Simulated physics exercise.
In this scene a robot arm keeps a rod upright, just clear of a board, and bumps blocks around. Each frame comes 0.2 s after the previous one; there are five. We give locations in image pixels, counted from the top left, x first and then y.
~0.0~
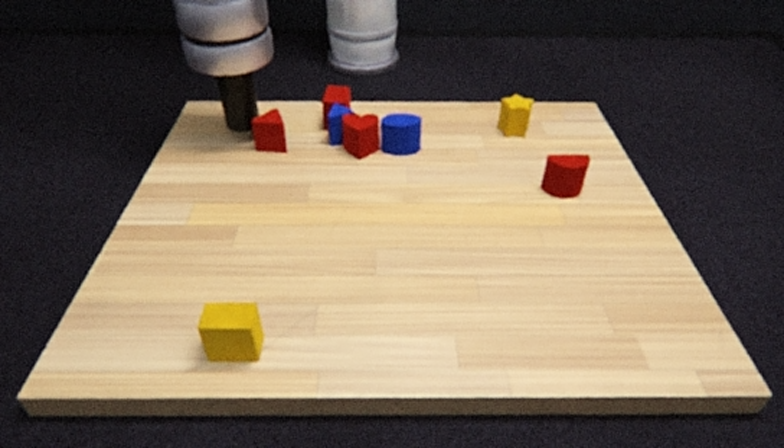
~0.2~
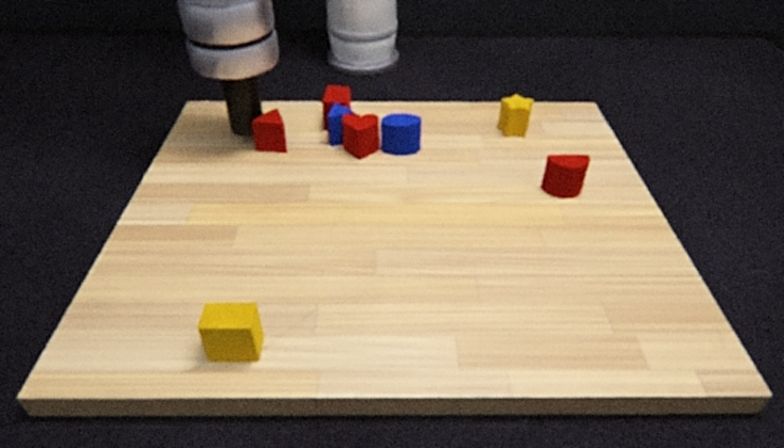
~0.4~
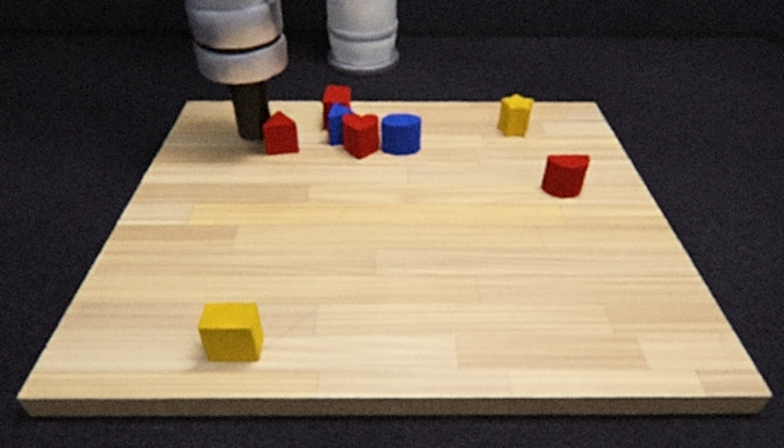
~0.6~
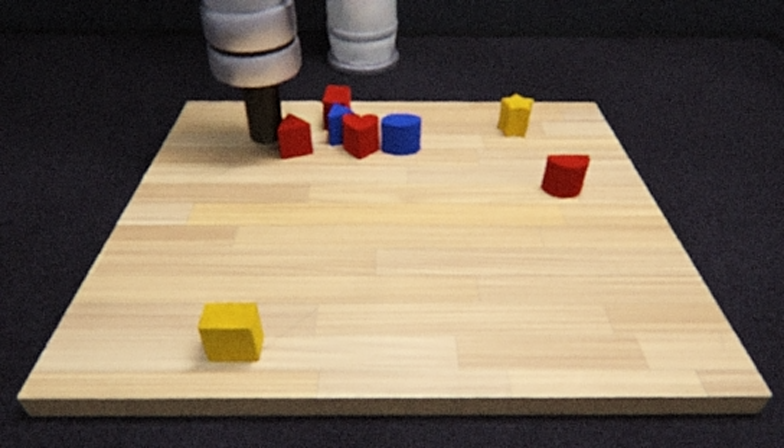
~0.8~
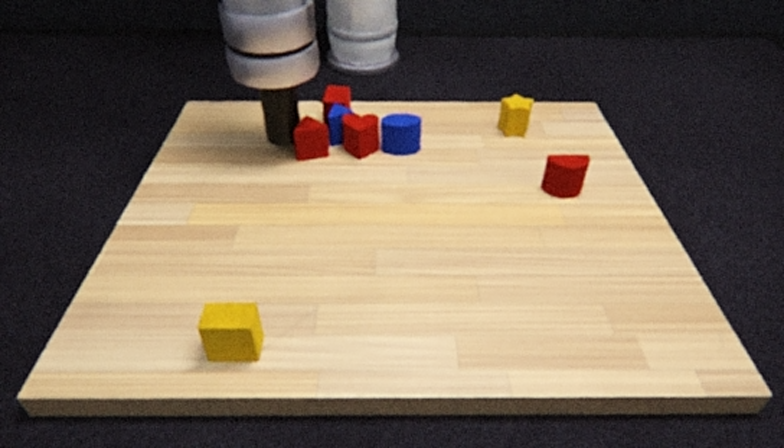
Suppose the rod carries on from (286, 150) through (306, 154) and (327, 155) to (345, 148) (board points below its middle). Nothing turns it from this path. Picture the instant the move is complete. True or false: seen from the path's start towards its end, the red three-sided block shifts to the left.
Verdict: False.
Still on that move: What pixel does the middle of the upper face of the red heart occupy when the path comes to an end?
In the picture, it is at (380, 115).
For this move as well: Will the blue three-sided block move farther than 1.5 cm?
Yes, I think so.
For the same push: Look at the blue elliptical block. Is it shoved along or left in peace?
Answer: Moved.
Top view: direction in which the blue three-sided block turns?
Direction: Anticlockwise.
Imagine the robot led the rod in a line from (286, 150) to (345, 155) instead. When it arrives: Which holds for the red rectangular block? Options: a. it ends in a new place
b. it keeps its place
The one that fits is b, it keeps its place.
The first path, step by step. Halfway along, rod at (316, 142); red three-sided block at (342, 129).
At the end, rod at (344, 135); red three-sided block at (365, 129); red rectangular block at (338, 89), turned 15° anticlockwise; blue three-sided block at (352, 102), turned 25° anticlockwise; red heart at (380, 115), turned 25° anticlockwise; blue elliptical block at (414, 117), turned 35° clockwise.
